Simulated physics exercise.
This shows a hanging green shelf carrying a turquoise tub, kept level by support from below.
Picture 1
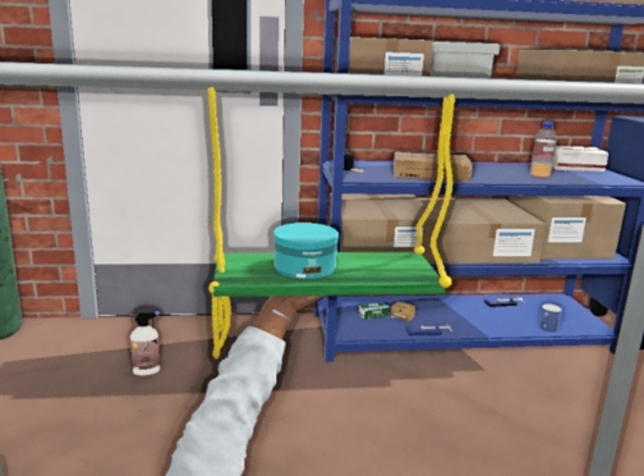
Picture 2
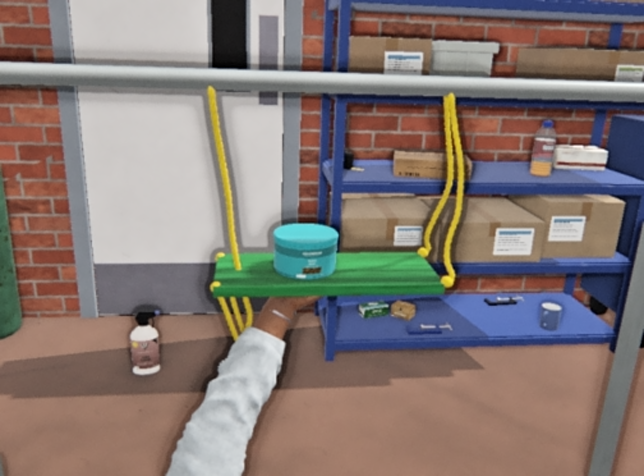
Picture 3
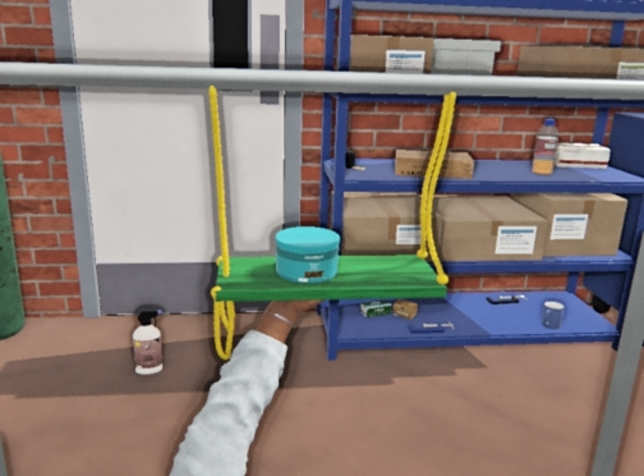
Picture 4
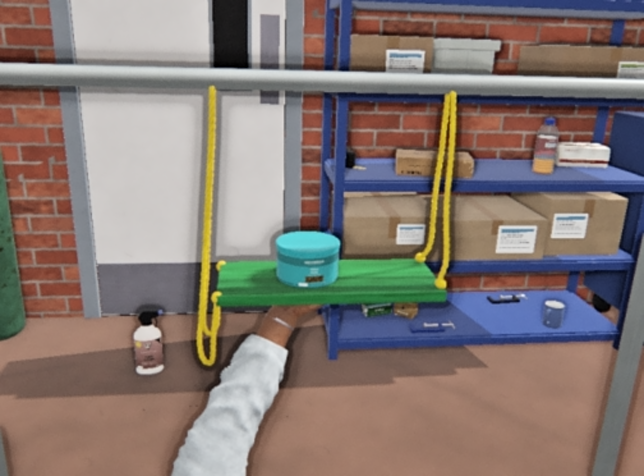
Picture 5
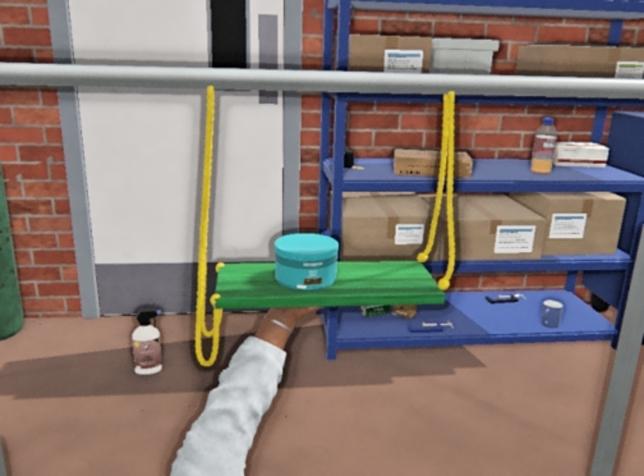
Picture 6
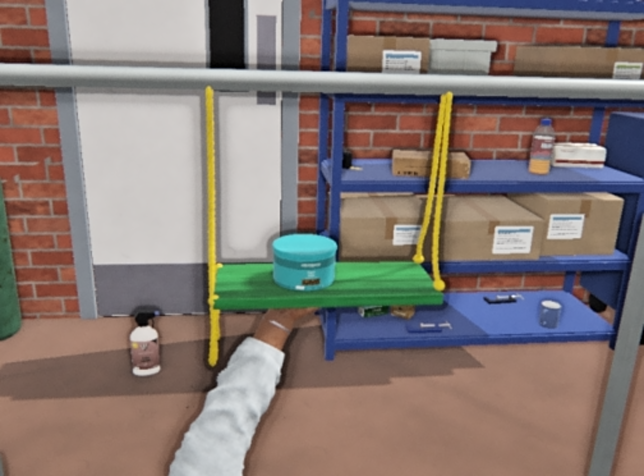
Turquoise tub resting on a green hanging shelf as a hand supports it from below, yellow cords swaying and shelf shifting slightly.
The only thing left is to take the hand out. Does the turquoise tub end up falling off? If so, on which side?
It escapes at the left.
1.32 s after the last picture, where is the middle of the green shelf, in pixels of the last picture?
(317, 349), roughly.
Then, 0.74 s on from there, board tipped 42° down to the left; tub on the floor.
Then, 1.32 s on from there, board tipped 49° down to the left; tub on the floor.
In the end, board tipped 44° down to the left; tub on the floor. The turquoise tub drops leftwards.
